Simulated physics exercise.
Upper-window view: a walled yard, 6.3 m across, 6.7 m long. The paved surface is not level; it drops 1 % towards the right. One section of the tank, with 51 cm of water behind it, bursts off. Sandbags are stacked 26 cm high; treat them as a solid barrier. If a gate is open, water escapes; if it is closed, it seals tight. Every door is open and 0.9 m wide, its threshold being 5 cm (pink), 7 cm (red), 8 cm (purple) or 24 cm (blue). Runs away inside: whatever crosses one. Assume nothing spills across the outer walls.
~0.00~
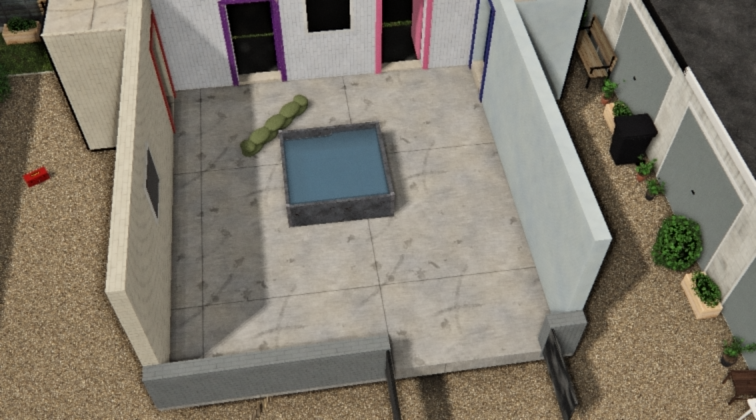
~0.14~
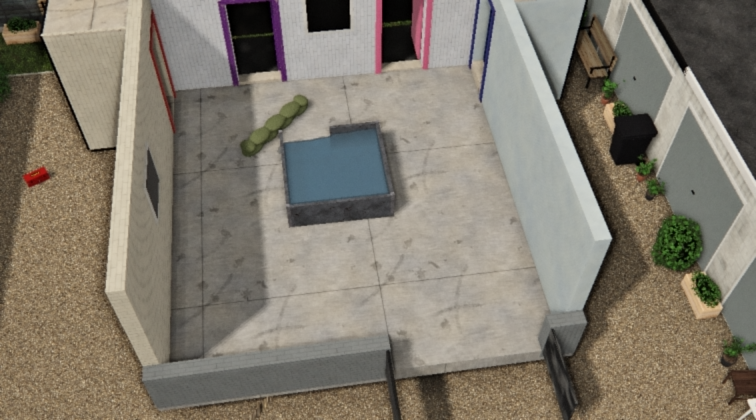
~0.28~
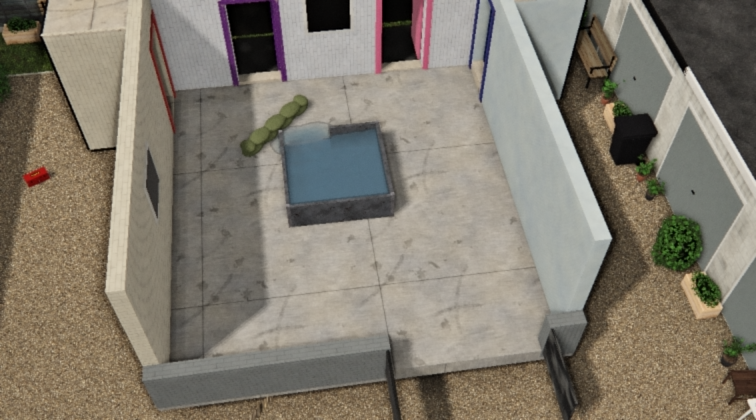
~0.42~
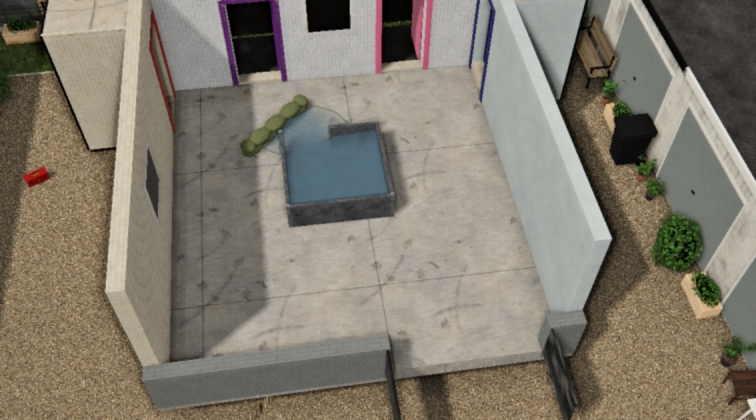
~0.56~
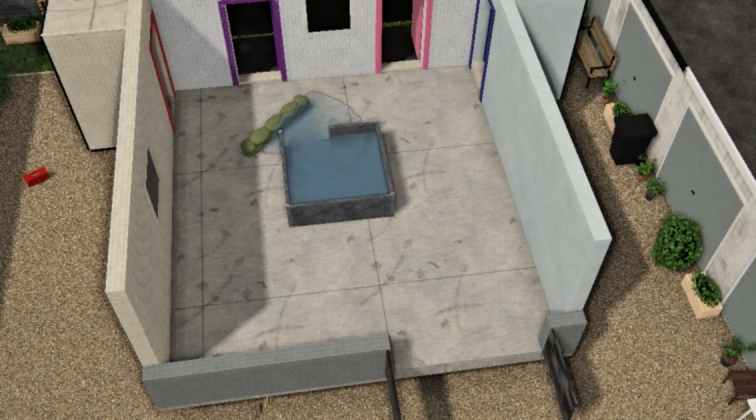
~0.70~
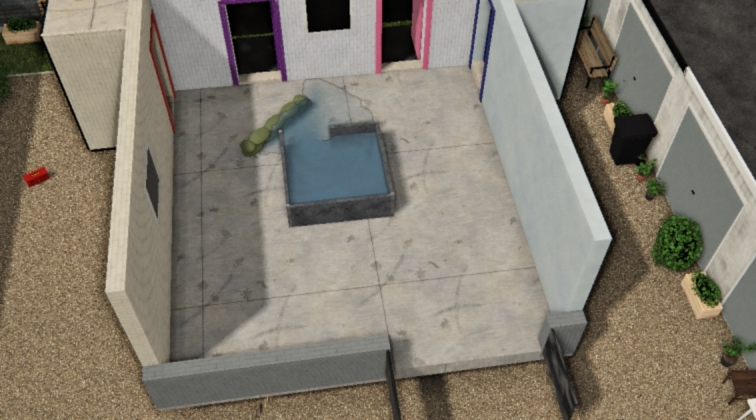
Water in a dark-walled square tank, seen from high above in a paved yard, begins escaping as a section of the tank's far side disappears near its left corner. Pale walls flank the yard, with green sandbags behind the tank, purple-framed and pink-framed doorways beyond, and gravel, shrubs and a bench outside. A thin, clear sheet spreads gradually from the gap toward the doorways and alongside the sandbags, while the camera stays still.
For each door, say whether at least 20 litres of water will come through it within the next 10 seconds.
Pink door: More than stated, red door: Less than stated, purple door: Less than stated, blue door: Less than stated.
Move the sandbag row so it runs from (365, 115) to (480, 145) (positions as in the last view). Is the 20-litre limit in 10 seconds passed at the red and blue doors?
Well, the red one ends up more than allowed and the blue one ends up within bounds.
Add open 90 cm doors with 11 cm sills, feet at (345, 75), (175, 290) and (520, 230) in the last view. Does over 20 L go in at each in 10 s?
The first one exceeds it, the second one doesn't reach it, and the third one doesn't reach it.
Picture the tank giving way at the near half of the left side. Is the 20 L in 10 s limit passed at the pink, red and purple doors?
Then: Pink short of it, red short of it, purple short of it.
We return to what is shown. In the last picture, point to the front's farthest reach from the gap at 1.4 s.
Around pixel (397, 72).
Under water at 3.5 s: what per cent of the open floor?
Wet share: Near 40 percent.
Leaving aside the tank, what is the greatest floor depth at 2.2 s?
Peak depth: Approx. 32 cm.
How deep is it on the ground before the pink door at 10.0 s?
Close to 6.0 cm of depth.
After 1.4 s water covers 10 % of the floor and is deepest (40 cm) near (284, 131); pink door not reached, red door not reached, purple door not reached, blue door not reached.
After 2.2 s water covers 25 % of the floor and is deepest (32 cm) near (284, 131); pink door 11 cm at the sill, 6 L in, red door not reached, purple door 8 cm at the sill, 0 L in, blue door 7 cm at the sill, 0 L in.
After 3.5 s water covers 40 % of the floor and is deepest (24 cm) near (468, 83); pink door 9 cm at the sill, 25 L in, red door not reached, purple door 3 cm at the sill, 0 L in, blue door 23 cm at the sill, 5 L in.
After 6.0 s water covers 70 % of the floor and is deepest (15 cm) near (471, 95); pink door 9 cm at the sill, 42 L in, red door 3 cm at the sill, 0 L in, purple door 1 cm at the sill, 0 L in, blue door 15 cm at the sill, 6 L in.
After 10.0 s water covers 85 % of the floor and is deepest (9 cm) near (464, 72); pink door 6 cm at the sill, 57 L in, red door 1 cm at the sill, 0 L in, purple door 2 cm at the sill, 0 L in, blue door 9 cm at the sill, 6 L in.
